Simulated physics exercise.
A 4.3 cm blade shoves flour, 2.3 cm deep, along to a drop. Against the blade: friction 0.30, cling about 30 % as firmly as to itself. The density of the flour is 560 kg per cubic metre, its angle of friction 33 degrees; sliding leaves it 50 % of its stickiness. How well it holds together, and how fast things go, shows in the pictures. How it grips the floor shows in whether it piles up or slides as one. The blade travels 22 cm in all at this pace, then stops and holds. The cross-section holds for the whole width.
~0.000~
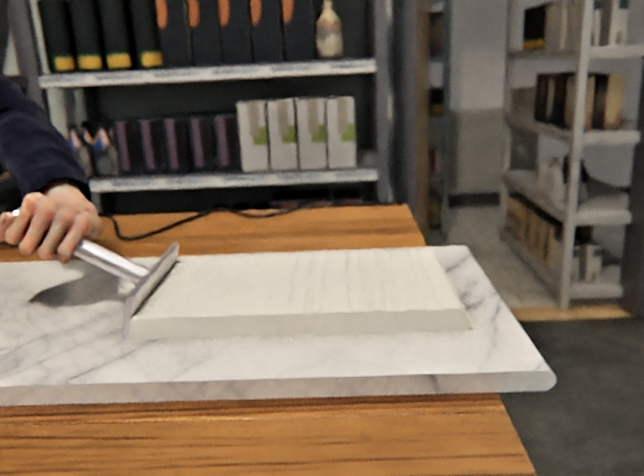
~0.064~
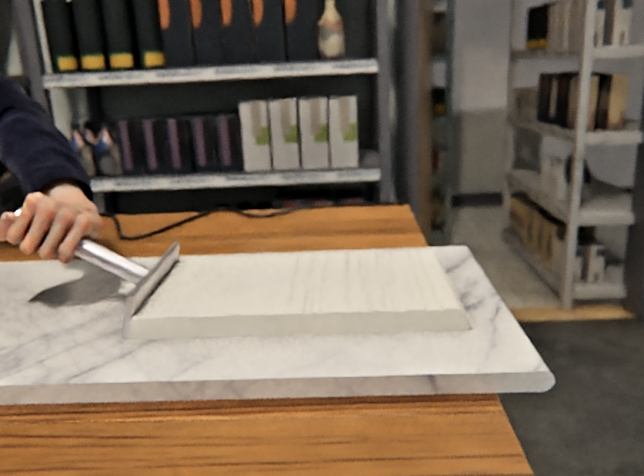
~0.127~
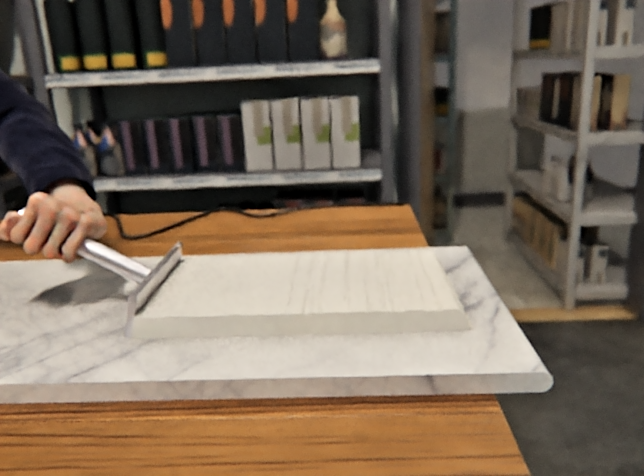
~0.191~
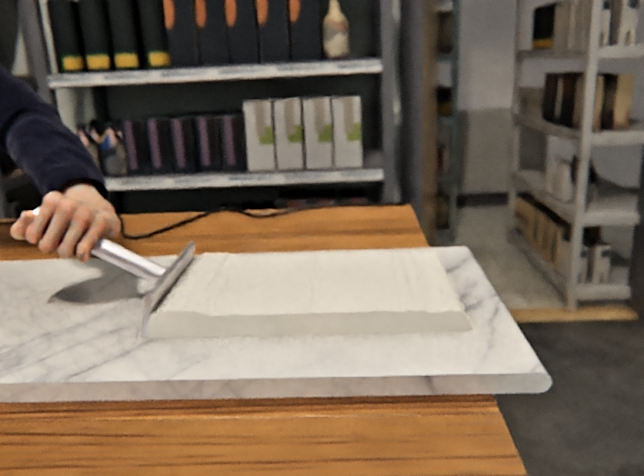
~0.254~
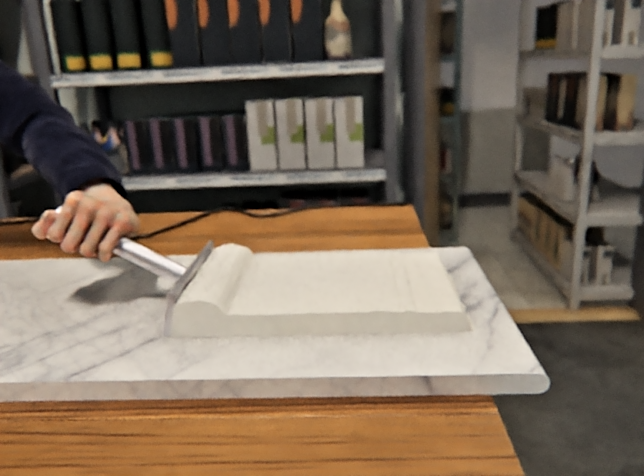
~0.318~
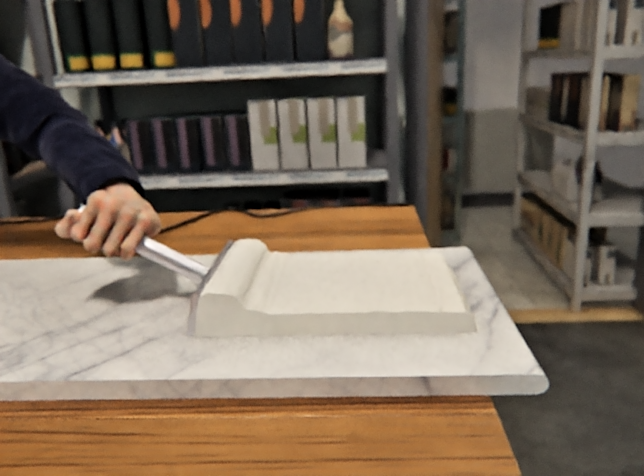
At first, a hand holds a metal blade almost still against the left end of a flat, pale slab of flour on a marble board. Then the hand pushes the blade to the right, and the flour bunches into a rounded ridge that grows taller against it while the far end barely shifts.
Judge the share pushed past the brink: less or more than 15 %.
It comes out more than 15 %.
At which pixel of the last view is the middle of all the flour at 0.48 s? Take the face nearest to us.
At about (371, 320).
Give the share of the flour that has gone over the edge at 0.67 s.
About 8 %.
By 0.48 s, 0 % has gone over the edge.
By 0.67 s, 8 % has gone over the edge.
By 0.85 s, 28 % has gone over the edge.
By 1.04 s, 28 % has gone over the edge.
By 1.10 s, at the end, 28 % has gone over the edge.
